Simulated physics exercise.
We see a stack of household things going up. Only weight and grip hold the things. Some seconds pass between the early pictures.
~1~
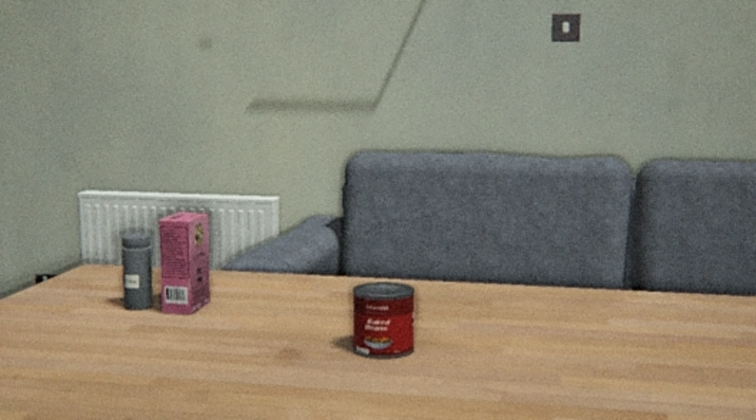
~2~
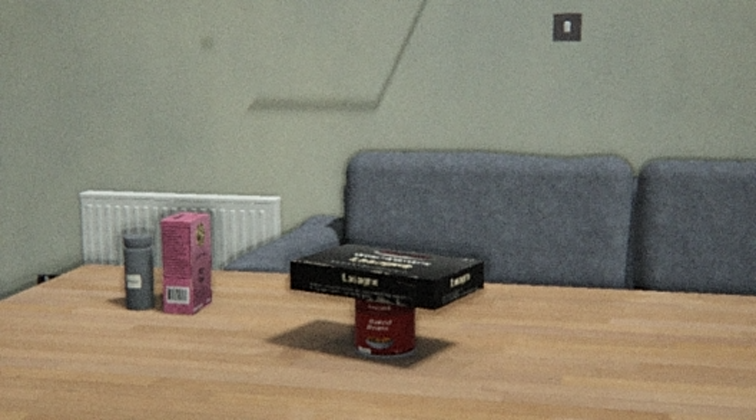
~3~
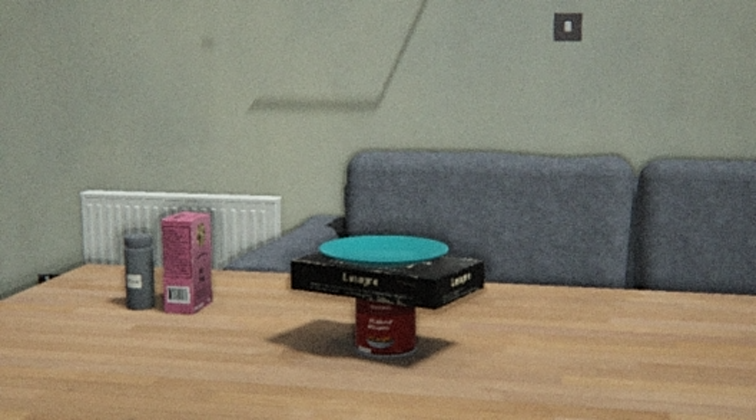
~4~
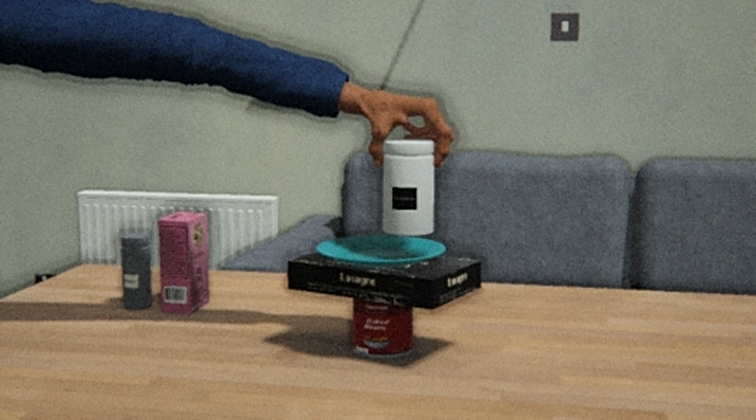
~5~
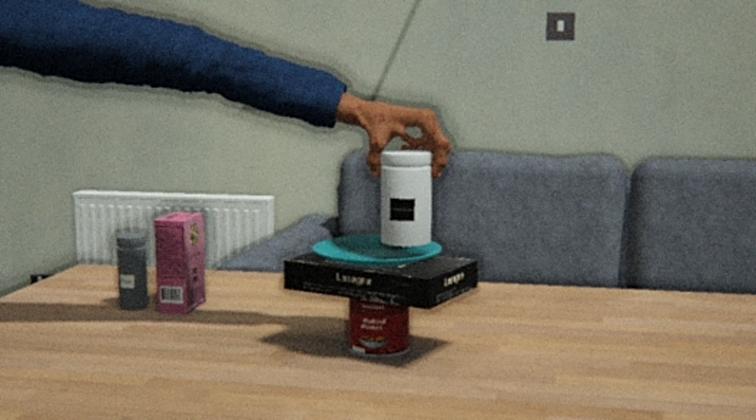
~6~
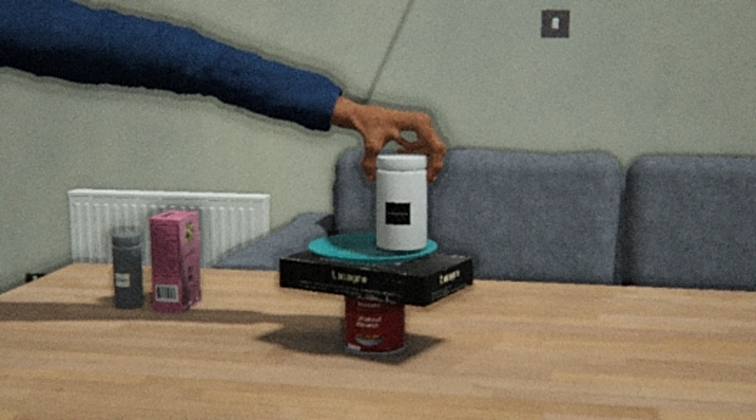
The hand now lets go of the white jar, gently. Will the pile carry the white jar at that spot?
It keeps its balance.
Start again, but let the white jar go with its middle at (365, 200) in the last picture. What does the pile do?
Then it holds.
Then, 0.30 s after the last picture, nothing has stirred.
Then, 0.70 s after the last picture, white jar resting near (402, 202).
At rest, all 6 in place. Seen from the same camera at the end, white jar near (402, 202). The pile stays up.
